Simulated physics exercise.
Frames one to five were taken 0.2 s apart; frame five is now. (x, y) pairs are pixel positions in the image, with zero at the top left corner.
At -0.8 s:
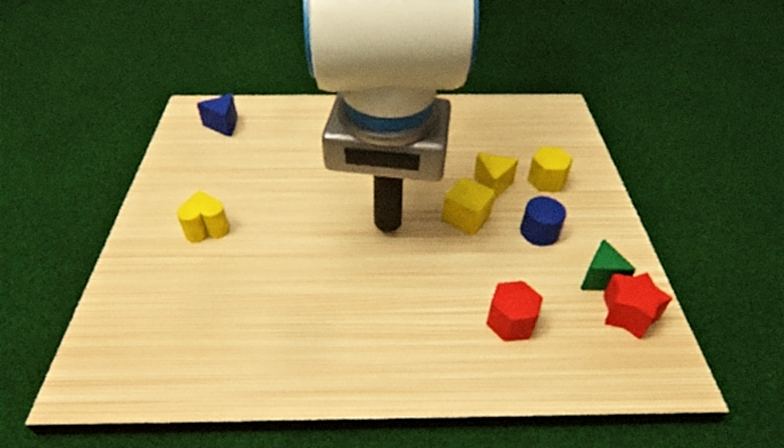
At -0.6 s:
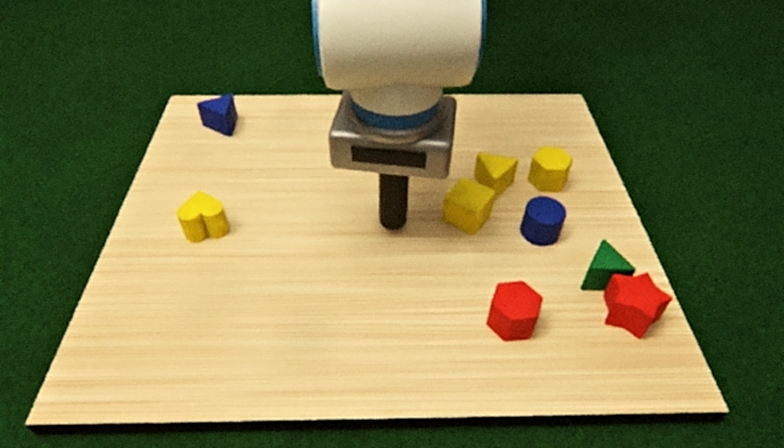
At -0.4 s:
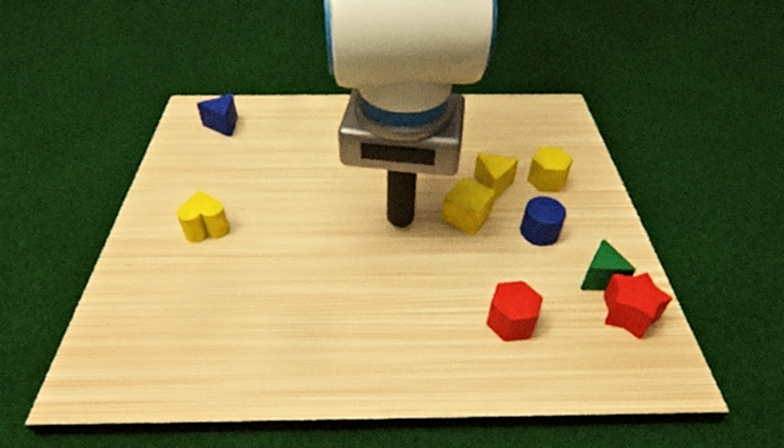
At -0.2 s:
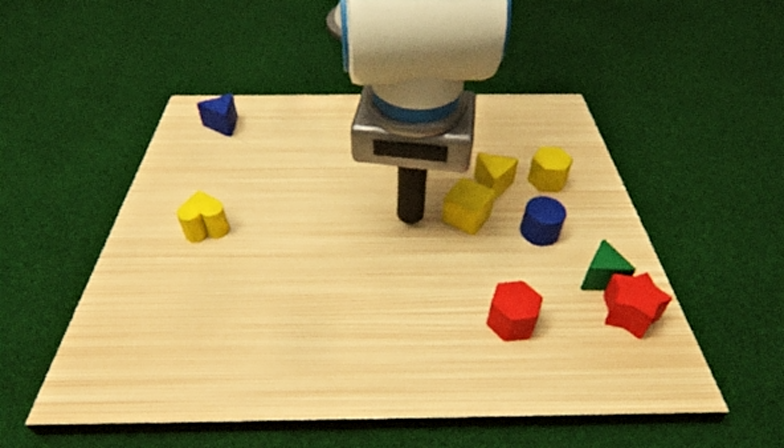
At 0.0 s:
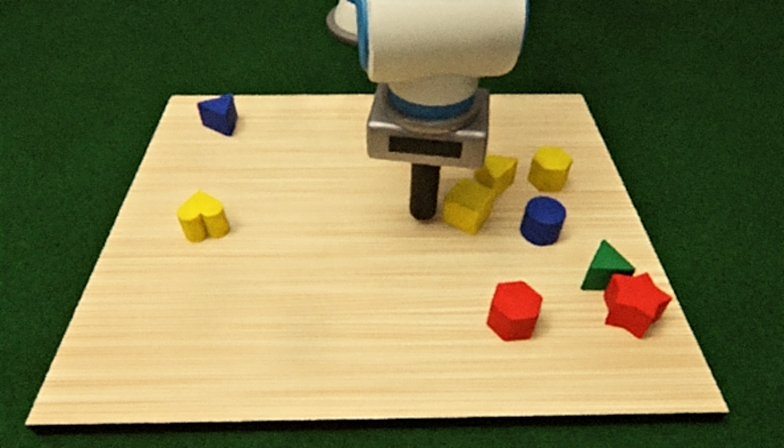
A robot arm moves its dark peg slowly right across a wooden board, nearing yellow blocks.
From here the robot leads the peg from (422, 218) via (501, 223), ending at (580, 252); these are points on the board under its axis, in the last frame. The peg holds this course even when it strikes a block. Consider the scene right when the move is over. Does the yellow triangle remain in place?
Yes
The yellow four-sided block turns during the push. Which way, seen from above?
That block twists counter-clockwise.
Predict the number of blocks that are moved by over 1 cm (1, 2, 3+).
Answer: Two blocks.
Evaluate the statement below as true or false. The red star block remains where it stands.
This is true.
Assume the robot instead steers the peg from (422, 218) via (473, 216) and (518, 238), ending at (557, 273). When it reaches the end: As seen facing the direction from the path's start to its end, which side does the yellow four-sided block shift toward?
It is displaced to the left.
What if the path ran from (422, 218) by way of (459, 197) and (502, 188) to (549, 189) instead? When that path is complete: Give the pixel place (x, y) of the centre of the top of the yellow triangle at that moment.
Located at (536, 145).
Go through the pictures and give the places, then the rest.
The first picture shows lower end of the peg at (388, 222), tops of blocks, yellow four-sided block at (470, 194), yellow triangle at (497, 163), blue circular block at (547, 209), red star block at (641, 292).
The second picture shows peg at (393, 220), blocks as before.
The third picture shows peg at (400, 217), blocks as before.
The fourth picture shows peg at (410, 214), blocks as before.
The fifth picture shows peg at (423, 211), yellow four-sided block at (470, 194), yellow triangle at (497, 163), blue circular block at (547, 209), red star block at (641, 292).
What follows on the original path. One third of the way, peg at (476, 212); yellow four-sided block at (513, 193), turned 30° anticlockwise; blue circular block at (554, 210).
Two thirds of the way, peg at (529, 225); yellow four-sided block at (559, 197), turned 70° anticlockwise; blue circular block at (602, 213).
At the end, peg at (582, 245); yellow four-sided block at (566, 195), turned 90° anticlockwise; yellow triangle not moved; blue circular block at (611, 213); red star block not moved.
